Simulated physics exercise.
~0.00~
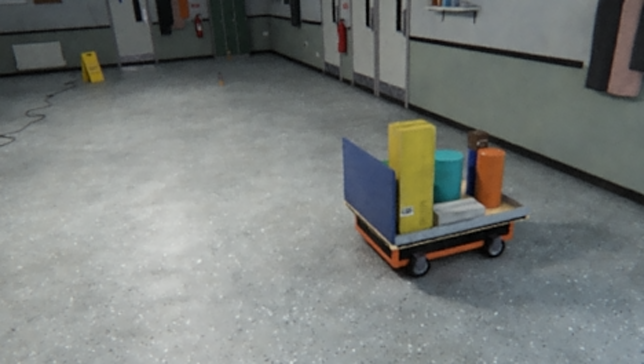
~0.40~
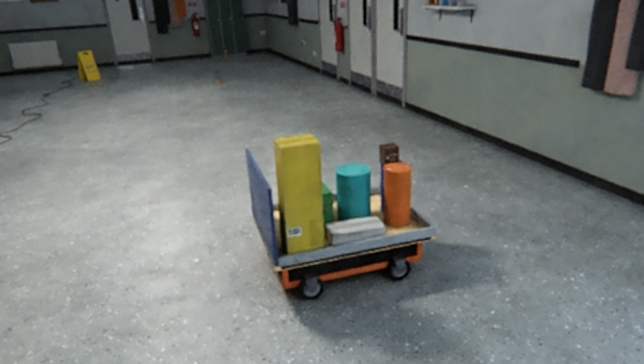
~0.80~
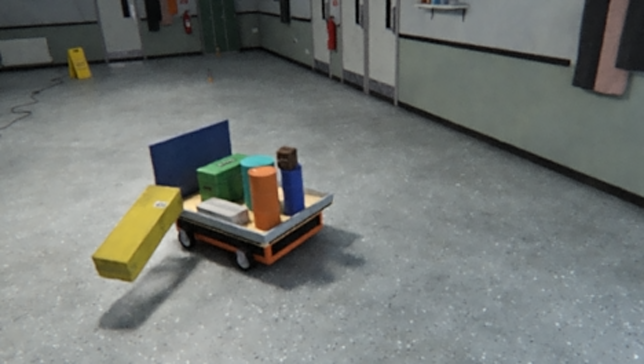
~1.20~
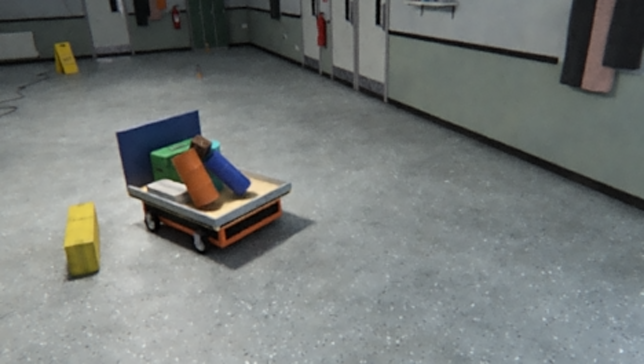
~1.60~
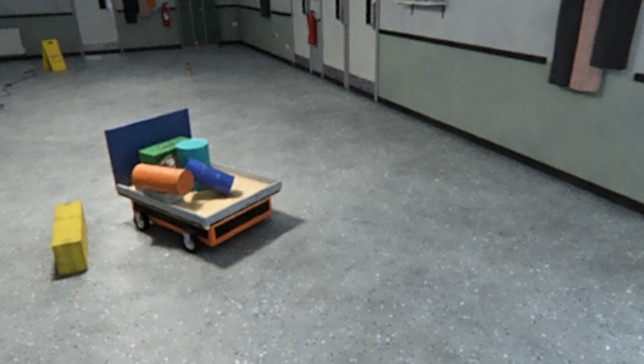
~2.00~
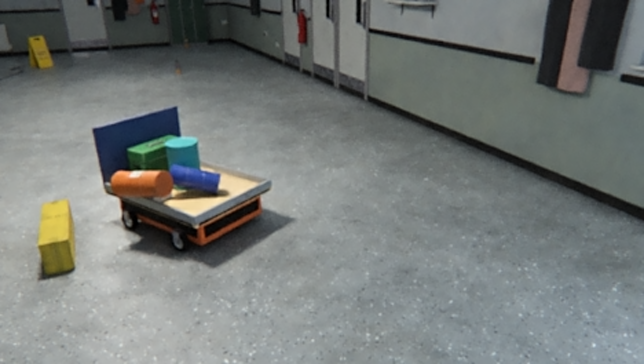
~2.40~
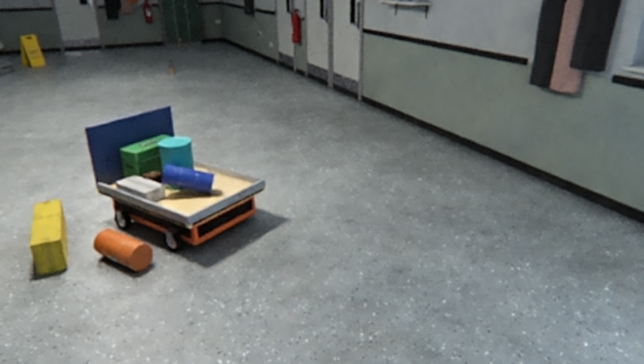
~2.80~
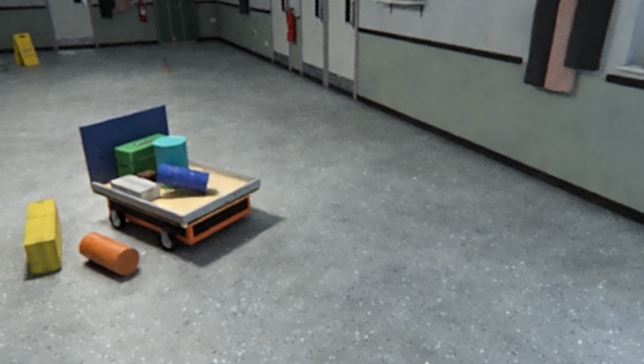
A cart turns and stops as a yellow box, then an orange canister, falls off.
